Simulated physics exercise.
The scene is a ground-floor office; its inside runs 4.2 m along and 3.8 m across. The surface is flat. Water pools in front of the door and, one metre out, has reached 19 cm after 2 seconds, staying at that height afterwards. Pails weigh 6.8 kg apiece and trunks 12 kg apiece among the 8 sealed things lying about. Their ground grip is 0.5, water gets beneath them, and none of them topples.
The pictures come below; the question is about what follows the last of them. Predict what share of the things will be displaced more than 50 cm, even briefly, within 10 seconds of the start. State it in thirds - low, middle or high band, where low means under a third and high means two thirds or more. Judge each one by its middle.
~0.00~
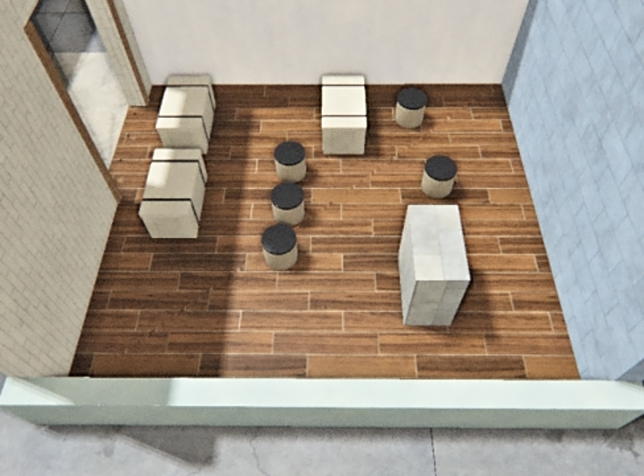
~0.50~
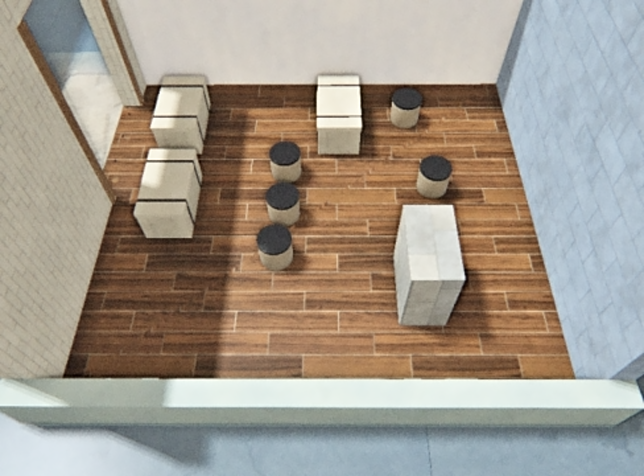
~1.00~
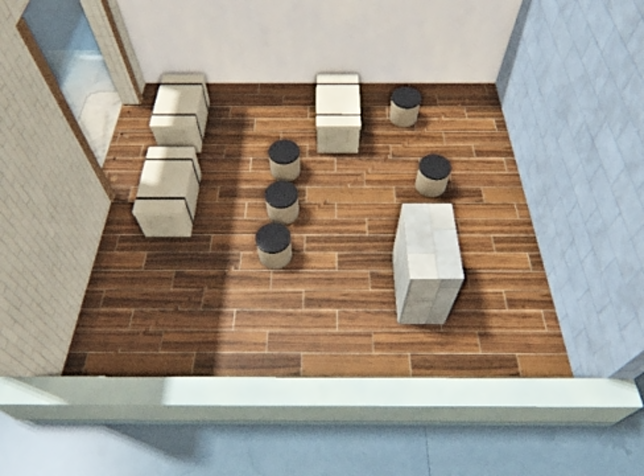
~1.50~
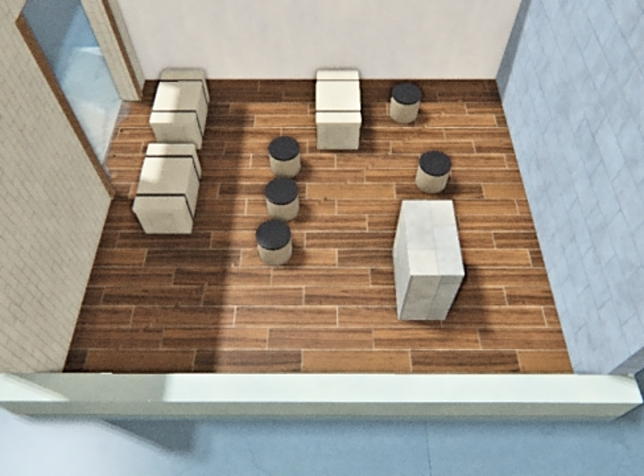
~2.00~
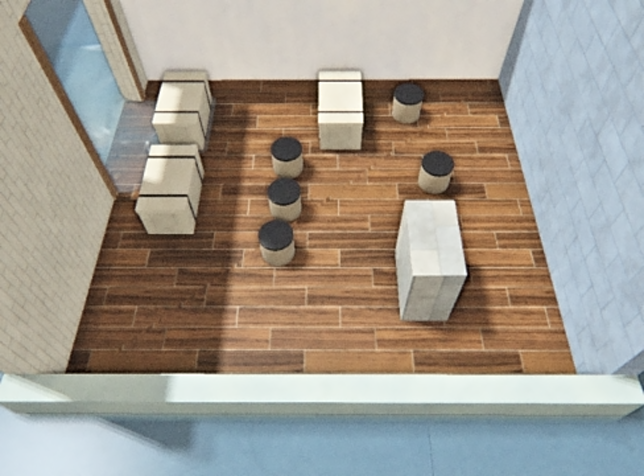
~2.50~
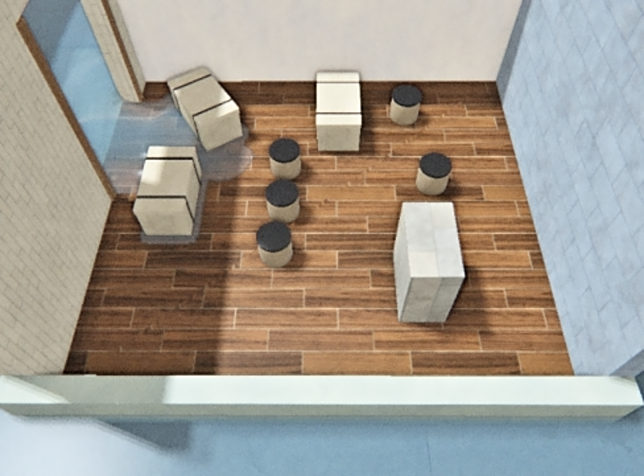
High band.
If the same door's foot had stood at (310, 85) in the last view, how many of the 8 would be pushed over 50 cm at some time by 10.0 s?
The answer would then be 4.
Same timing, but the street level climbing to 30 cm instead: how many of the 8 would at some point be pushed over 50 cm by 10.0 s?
That would give 8.
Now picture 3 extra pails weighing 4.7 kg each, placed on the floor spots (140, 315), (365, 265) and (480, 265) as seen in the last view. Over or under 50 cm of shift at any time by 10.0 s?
First one stays inside the line, second one stays inside the line, third one crosses the line.
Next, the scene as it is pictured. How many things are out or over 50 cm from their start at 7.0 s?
Tally at that time: 6.
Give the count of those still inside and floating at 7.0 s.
My tally comes to 4.
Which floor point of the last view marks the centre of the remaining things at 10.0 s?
Mean position: Approximately (396, 262).
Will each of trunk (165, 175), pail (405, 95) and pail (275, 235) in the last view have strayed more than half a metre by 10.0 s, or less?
One by one in that order: Above; above; below.
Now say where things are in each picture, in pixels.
In the first frame, a trunk at (184, 101) rests on the ground; a trunk at (171, 180) rests on the ground; 0.0 m2 under water; 0 of 8 have shifted.
In the second frame, a trunk at (179, 101) rests on the ground; a trunk at (166, 180), on the bottom; 0.0 m2 under water; 0 of 8 have shifted.
In the third frame, a trunk at (178, 99), on the bottom; a trunk at (165, 179), on the bottom; water covers 0.0 m2; 0 of 8 have shifted.
In the fourth frame, a trunk at (178, 96), on the bottom; a trunk at (165, 175), on the bottom; 0.0 m2 under water; 0 of 8 have shifted.
In the fifth frame, a trunk at (180, 97) rests on the ground; a trunk at (167, 176), on the bottom; 0.5 m2 under water; 0 of 8 have shifted.
In the sixth frame, a trunk at (202, 95) rests on the ground, 25 cm from its start; a trunk at (165, 177) rests on the ground; water covers 1.3 m2; 1 of 8 have shifted.
After 3.5 s 1 of 8 are over 50 cm from their spots; 1 afloat.
After 4.5 s 5 of 8 are over 50 cm from their spots; 1 afloat.
After 7.0 s 6 of 8 are over 50 cm from their spots; 4 afloat.
After 10.0 s 7 of 8 are over 50 cm from their spots, and 7 have been at some point; 6 afloat.
